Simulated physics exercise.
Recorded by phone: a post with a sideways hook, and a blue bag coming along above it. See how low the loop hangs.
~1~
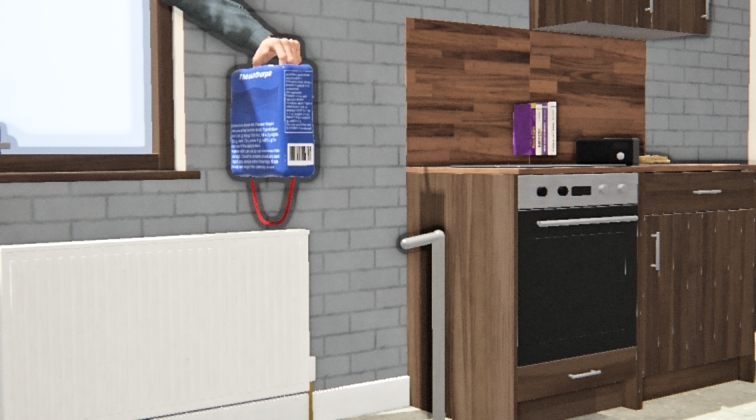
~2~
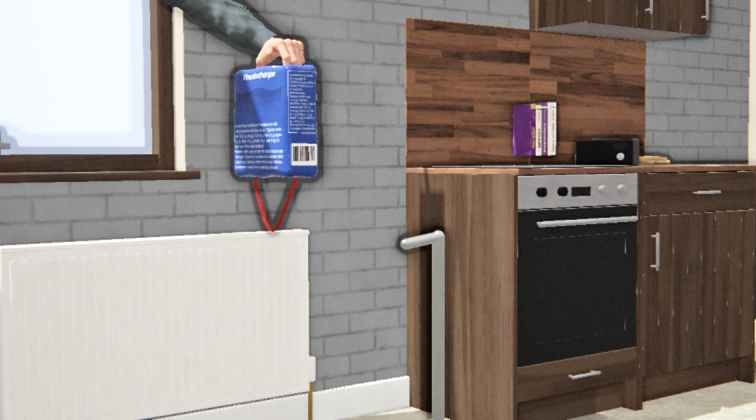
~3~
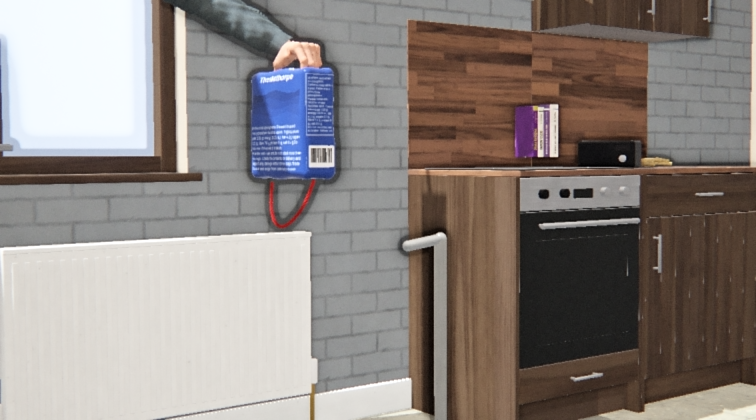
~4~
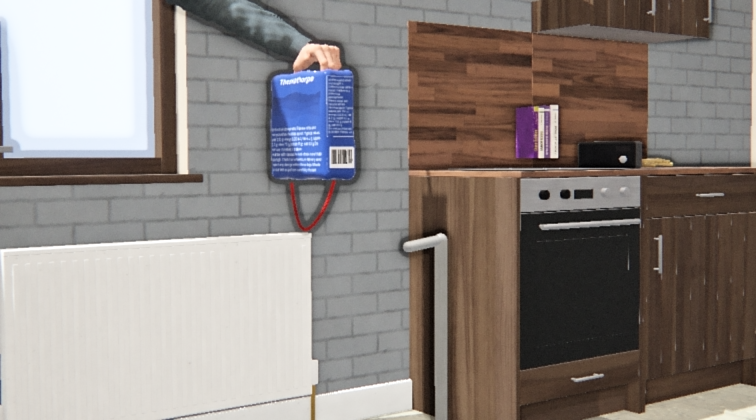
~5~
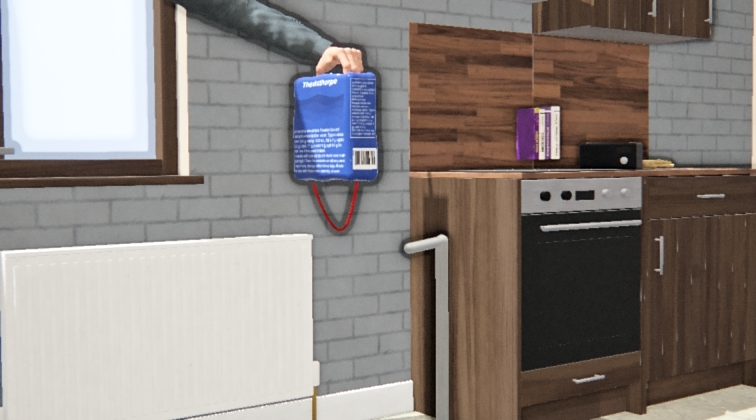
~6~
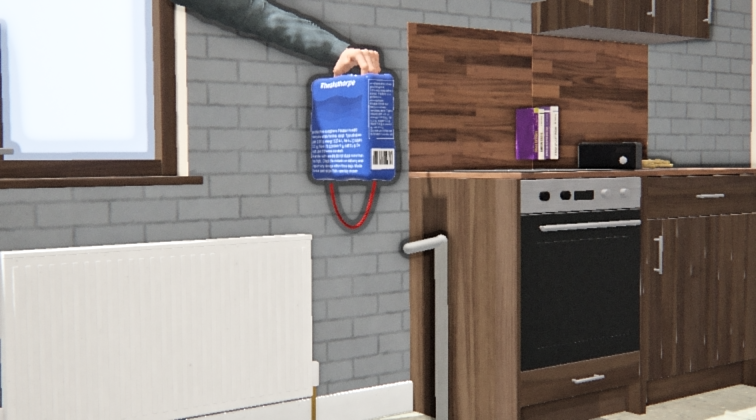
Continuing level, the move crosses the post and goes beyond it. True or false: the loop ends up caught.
False.
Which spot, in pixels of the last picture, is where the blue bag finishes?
Resting point: Roughly (538, 131).
Then, 0.36 s past the final frame, bag nearing the post near (397, 129).
Then, 0.94 s past the final frame, bag over the post near (464, 130).
Then, 1.54 s past the final frame, bag past the post near (527, 131).
When it is over, bag past the post near (538, 131). The blue bag goes by freely.
